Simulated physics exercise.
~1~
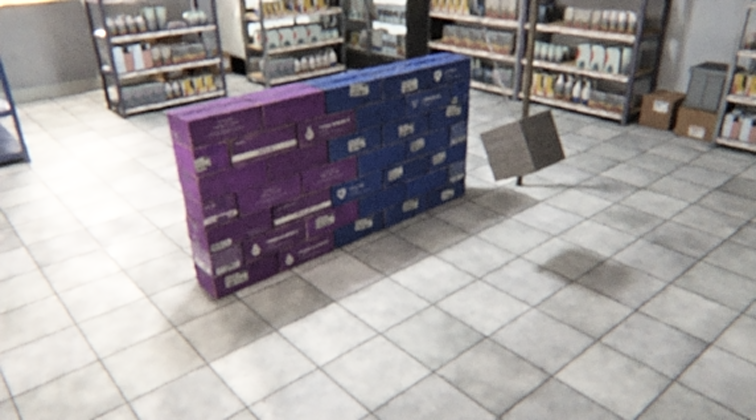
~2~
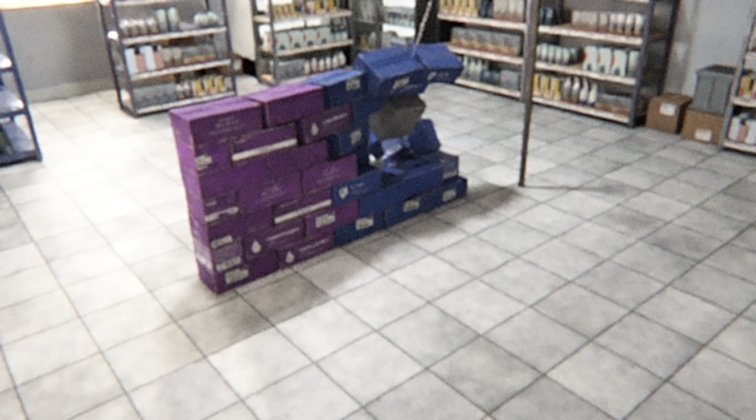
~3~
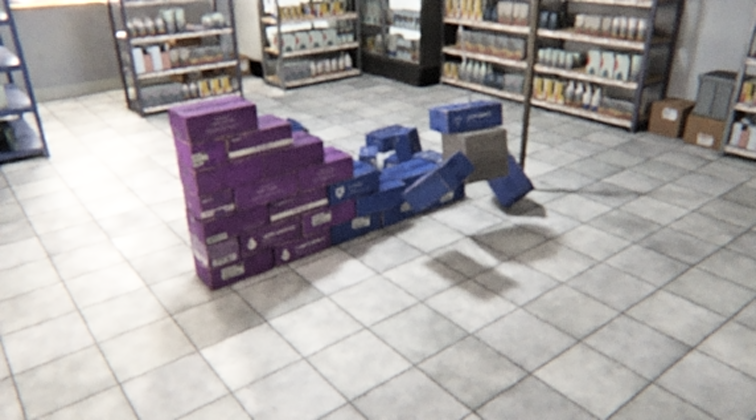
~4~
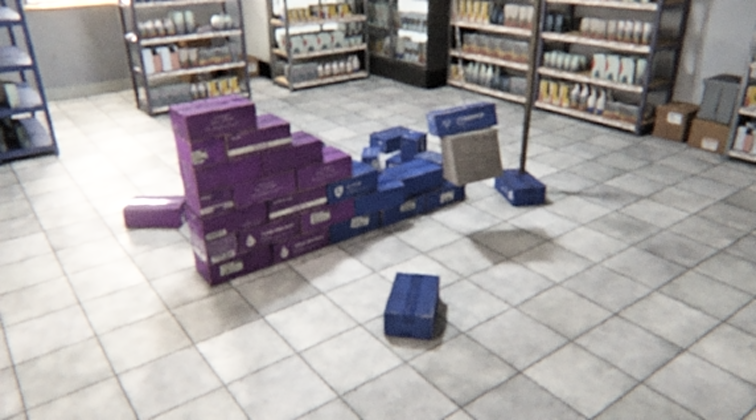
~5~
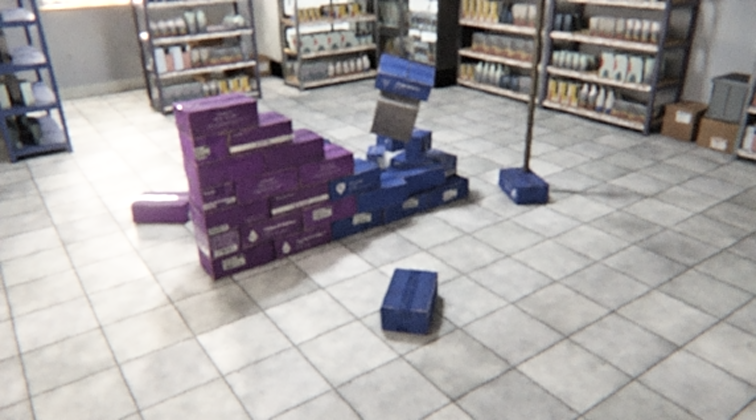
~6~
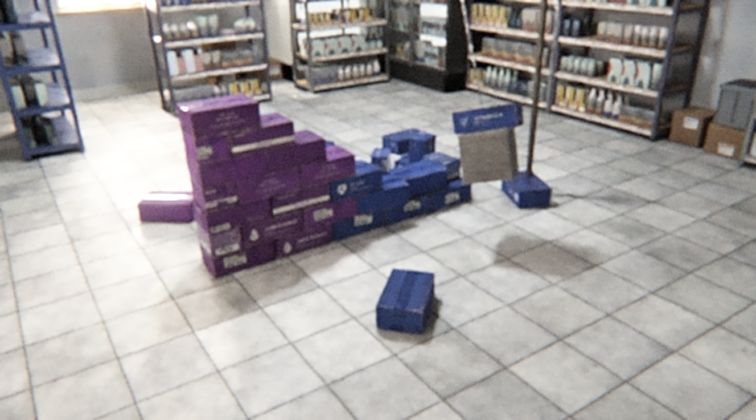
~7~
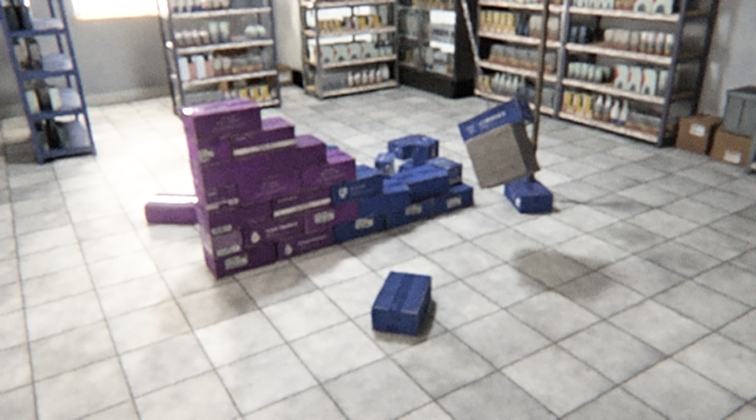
A wall of purple and blue boxes, purple on the left and blue on the right, stands on the tiled floor of a shop lined with stocked shelves, seen from slightly above. A grey block hanging at the right swings left into the blue end and smashes through it. Blue boxes tumble into a low heap, one landing on the floor in front, while a purple one drops behind at the left. The block swings back and forth over the heap, a blue box riding on top. At the end it hangs tilted at the right, and the purple side stands stepped.
